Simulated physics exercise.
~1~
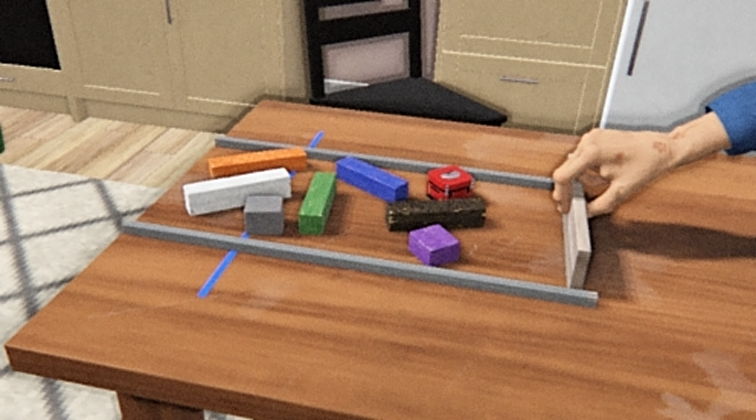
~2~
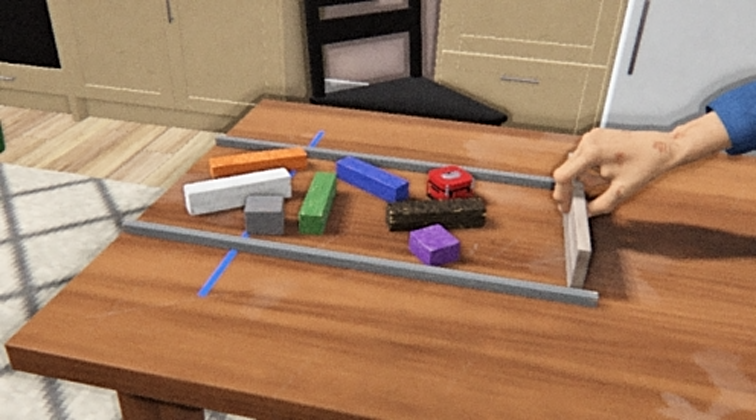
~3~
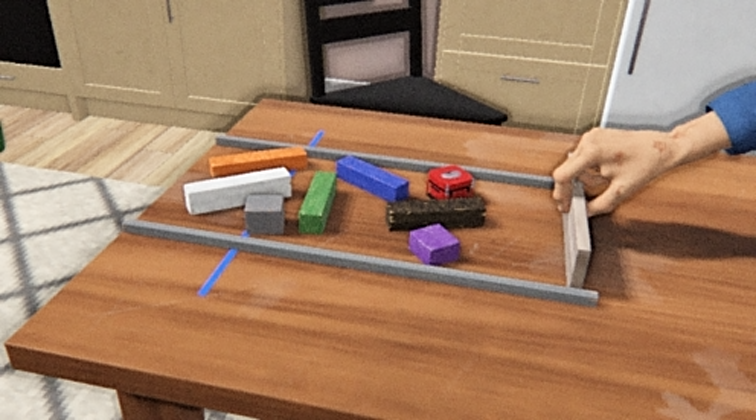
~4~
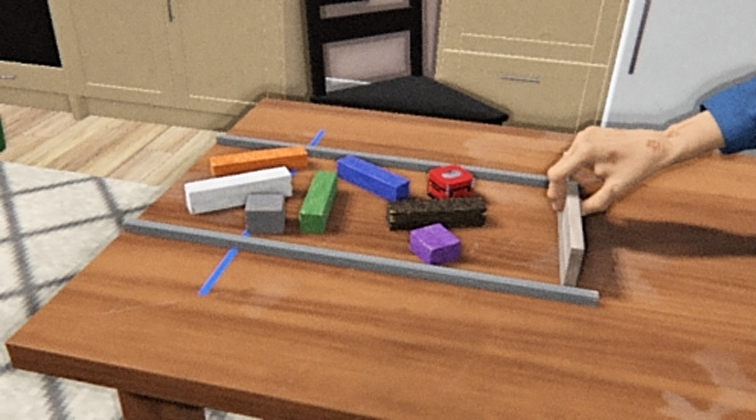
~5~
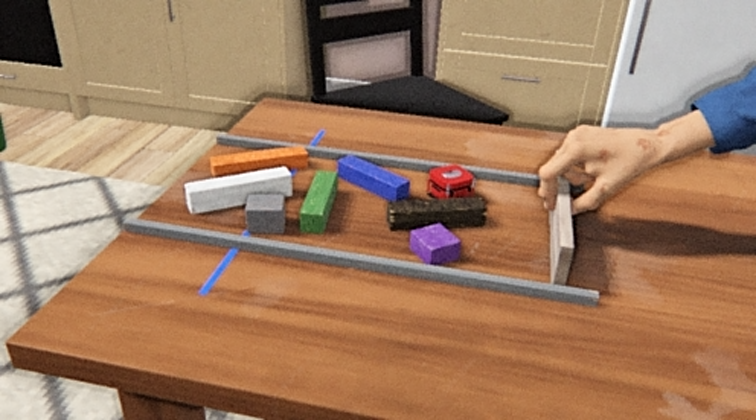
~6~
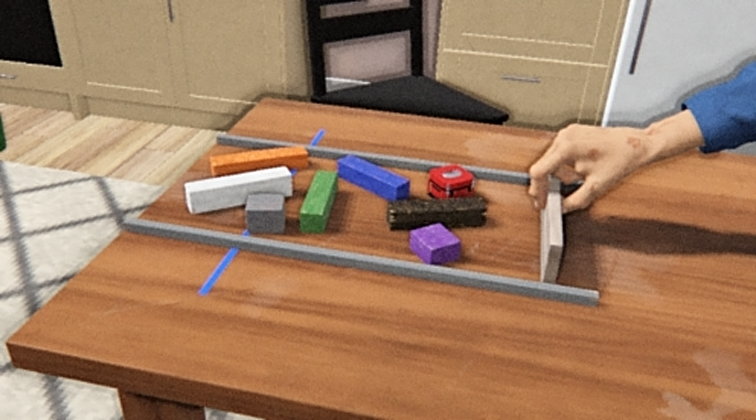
A hand in a blue sleeve, at the right of a wooden kitchen table seen from above at an angle, grips an upright pale board between two grey rails. Orange and white bars and a grey block lie at left near blue tape, with green and blue bars, a red case, a black bar and a purple block rightward. The board stays still, then slides slightly left, touching nothing, while the pieces and camera remain still.
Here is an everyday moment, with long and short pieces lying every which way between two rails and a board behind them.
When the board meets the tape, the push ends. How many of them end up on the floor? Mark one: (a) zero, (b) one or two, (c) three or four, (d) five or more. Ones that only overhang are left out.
(a) zero.
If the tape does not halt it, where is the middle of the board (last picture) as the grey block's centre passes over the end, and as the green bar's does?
Its middle is about (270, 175) and about (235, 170).
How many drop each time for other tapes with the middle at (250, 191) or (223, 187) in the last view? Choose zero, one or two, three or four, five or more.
In order: Three to four, then three or four.
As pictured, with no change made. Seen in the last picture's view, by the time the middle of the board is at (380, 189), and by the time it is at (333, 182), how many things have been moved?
6 and 8.
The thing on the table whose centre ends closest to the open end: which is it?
That would be the grey block.
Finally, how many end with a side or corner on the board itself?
That comes to 2.
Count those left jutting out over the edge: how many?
As for overhanging, the count is 3.
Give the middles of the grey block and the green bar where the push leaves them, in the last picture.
Roughly (153, 197); the other one roughly (201, 192).
A little later, none off yet; orange bar at rest near (260, 163); white bar at rest near (240, 190); grey block at rest near (266, 214).
Next, none off yet; orange bar at rest near (259, 162); white bar moving near (237, 188); grey block shifted about its own width near (225, 206).
When it is over, the number that fall off is zero.
